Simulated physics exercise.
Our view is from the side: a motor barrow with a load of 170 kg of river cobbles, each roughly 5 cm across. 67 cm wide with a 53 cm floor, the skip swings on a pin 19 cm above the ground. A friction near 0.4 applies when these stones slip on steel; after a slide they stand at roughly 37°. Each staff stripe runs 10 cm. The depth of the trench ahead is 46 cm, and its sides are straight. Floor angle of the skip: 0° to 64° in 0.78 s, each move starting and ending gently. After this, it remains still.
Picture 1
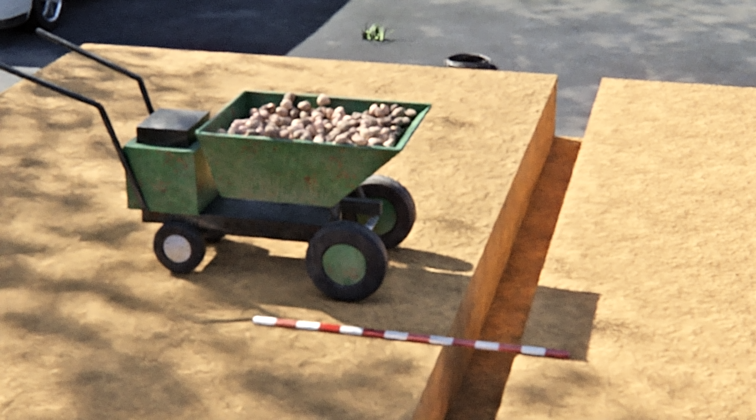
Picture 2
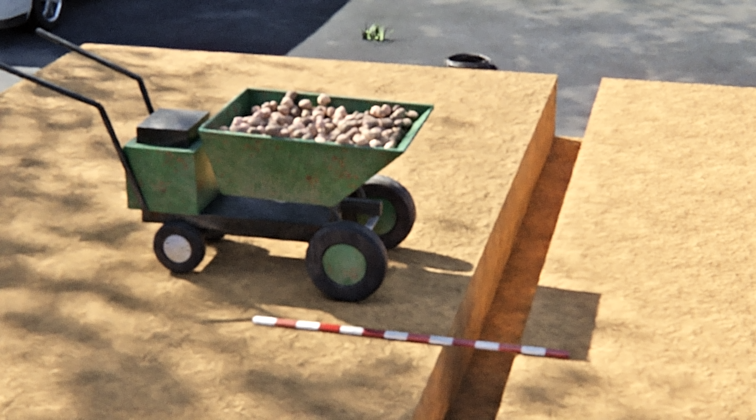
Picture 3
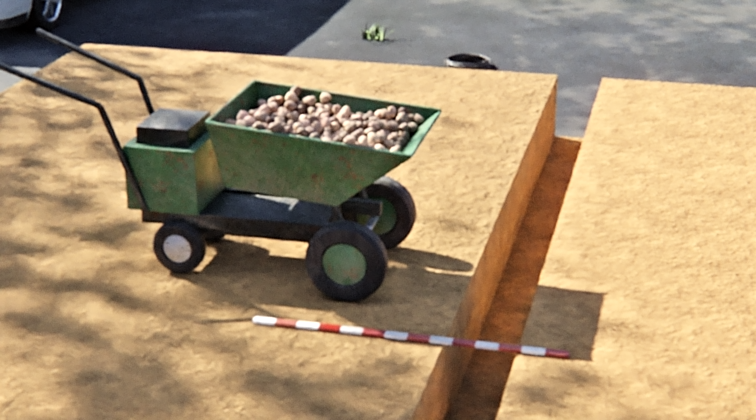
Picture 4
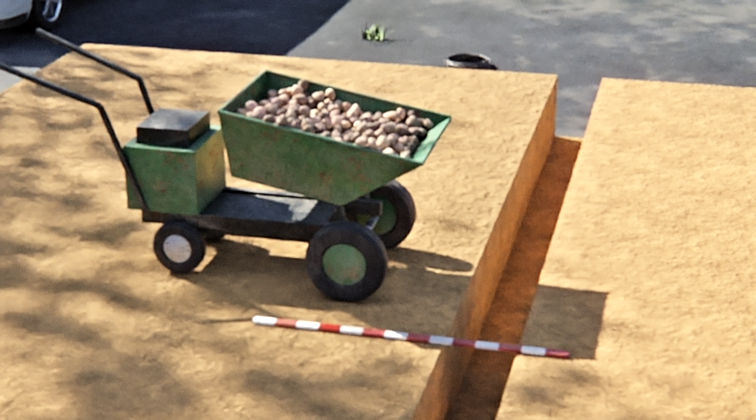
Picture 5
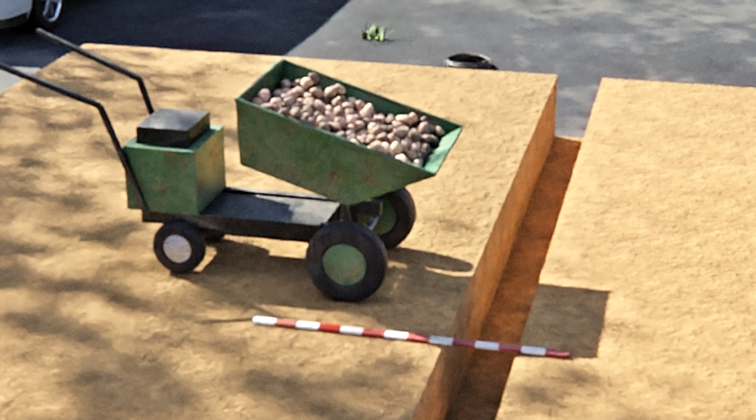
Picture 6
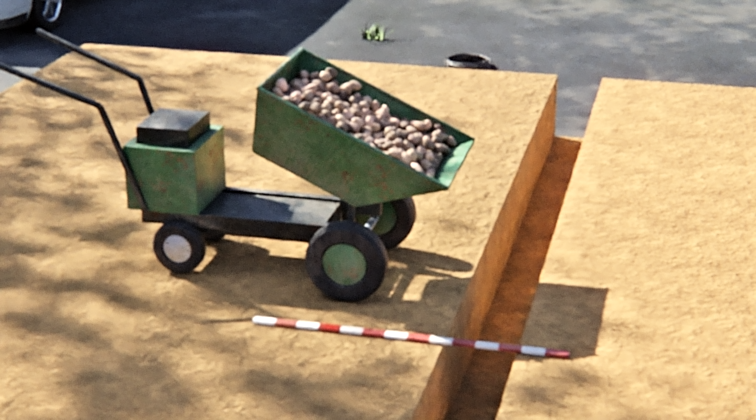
The clip shows a green motor barrow loaded with rounded cobbles standing on sandy ground left of a straight-sided trench, a red-and-white striped staff lying nearby, as its skip gradually tilts forward to the right, its rear end rising.
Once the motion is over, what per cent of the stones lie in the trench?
50 %.
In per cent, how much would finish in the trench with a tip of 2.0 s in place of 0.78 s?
Near 65 per cent.
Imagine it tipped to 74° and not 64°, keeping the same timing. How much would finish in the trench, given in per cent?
Roughly 60 percent.
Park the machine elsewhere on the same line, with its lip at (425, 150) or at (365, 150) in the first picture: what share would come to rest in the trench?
The first gives about 30 percent and the second about 85 percent.
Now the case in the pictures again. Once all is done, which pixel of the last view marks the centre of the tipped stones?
(534, 309).
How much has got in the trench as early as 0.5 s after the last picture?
About 15 per cent by then.
Then, 0.2 s after the last picture the floor is at 54°, 100 % in the skip; the foremost stones are at (478, 215).
Then, 0.5 s after the last picture the floor is at 64°, 75 % in the skip, 16 % in the trench, 9 % past the trench; the foremost stones are at (562, 291).
Then, 0.9 s after the last picture the floor is at 64°, 27 % in the skip, 26 % in the trench, 47 % past the trench; the foremost stones are at (724, 309).
Then, 2.9 s after the last picture the floor is at 64°, 0 % in the skip, 50 % in the trench, 50 % past the trench; the foremost stones are past the picture's edge.
